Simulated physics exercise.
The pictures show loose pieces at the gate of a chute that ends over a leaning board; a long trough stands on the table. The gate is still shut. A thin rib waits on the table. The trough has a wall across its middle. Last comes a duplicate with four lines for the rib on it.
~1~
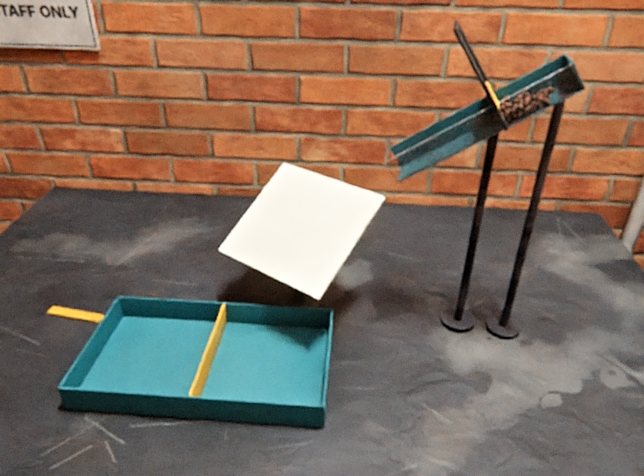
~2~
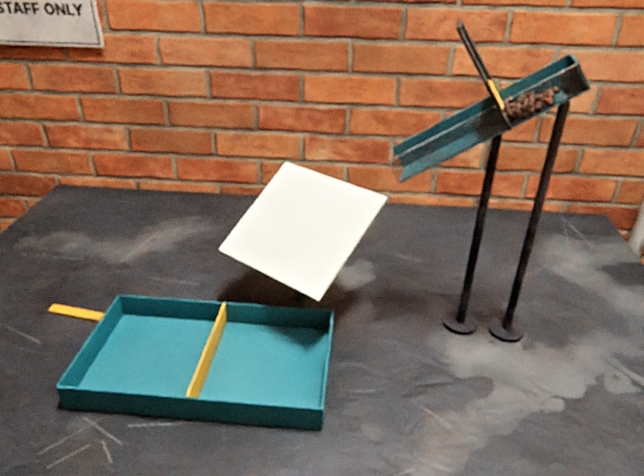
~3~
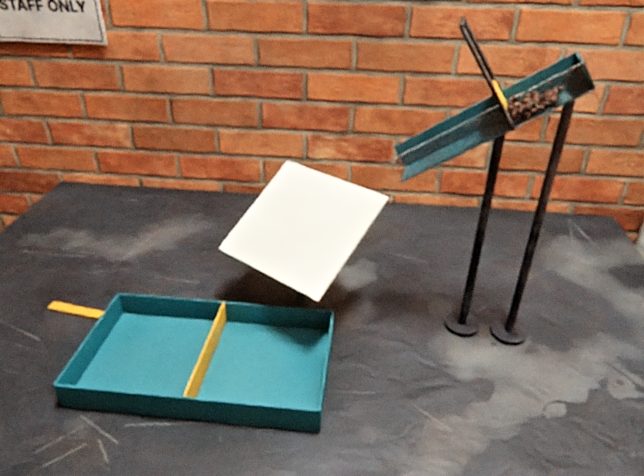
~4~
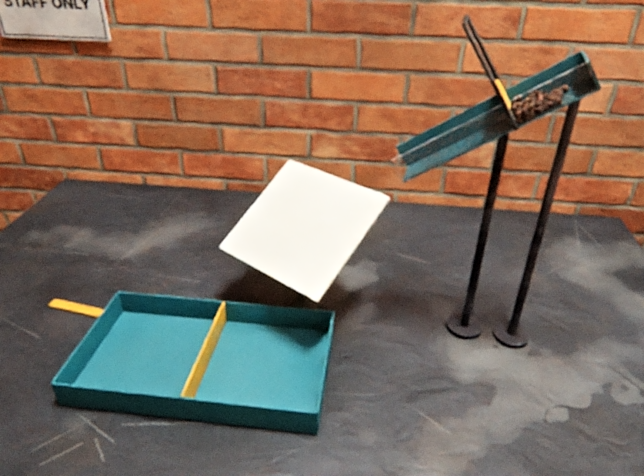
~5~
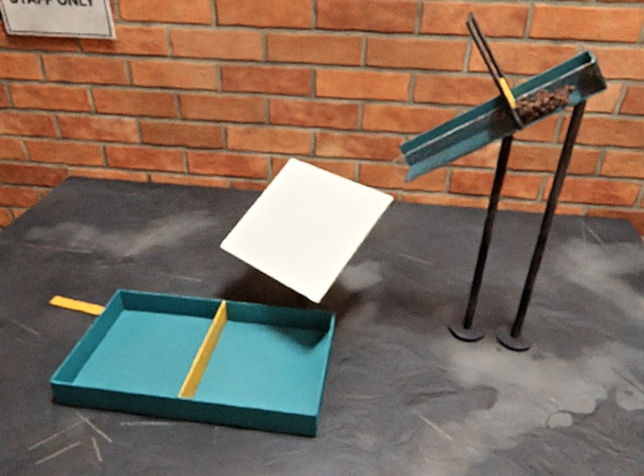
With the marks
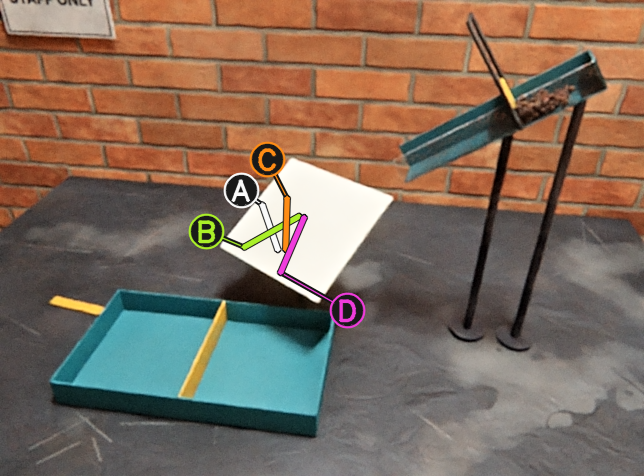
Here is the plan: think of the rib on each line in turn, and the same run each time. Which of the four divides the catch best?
Go for B.
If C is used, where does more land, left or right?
Right.
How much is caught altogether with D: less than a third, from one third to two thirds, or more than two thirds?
It is more than two thirds.
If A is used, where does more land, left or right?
More lands on the right.
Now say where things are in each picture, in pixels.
The first frame shows load behind the gate near (521, 102), allspice berries; lip of the chute near (400, 174), sloping gently.
The second frame shows middle of the board near (300, 224), tilted fairly steeply; middle of its low edge near (265, 273); of its high edge near (333, 178).
The third frame shows front corners of the trough near (54, 385) and (319, 410); front end of its middle wall near (184, 397); gate still shut near (497, 90).
The fourth frame shows middle of the load near (533, 101); lip near (406, 174).
The fifth frame shows middle of the load near (538, 101); lip near (408, 174).
On the marked copy, line A from (262, 204) to (277, 249); line B from (299, 216) to (244, 247); line C from (287, 198) to (285, 249); line D from (304, 217) to (280, 272).
For line A, of what is caught, a small share in the left half, the bulk in the right.
For line B, of what is caught, close to half in the left half, close to half in the right.
For line C, of what is caught, only a few in the left half, all but a few in the right.
For line D, of what is caught, none at all in the left half, the whole lot in the right.
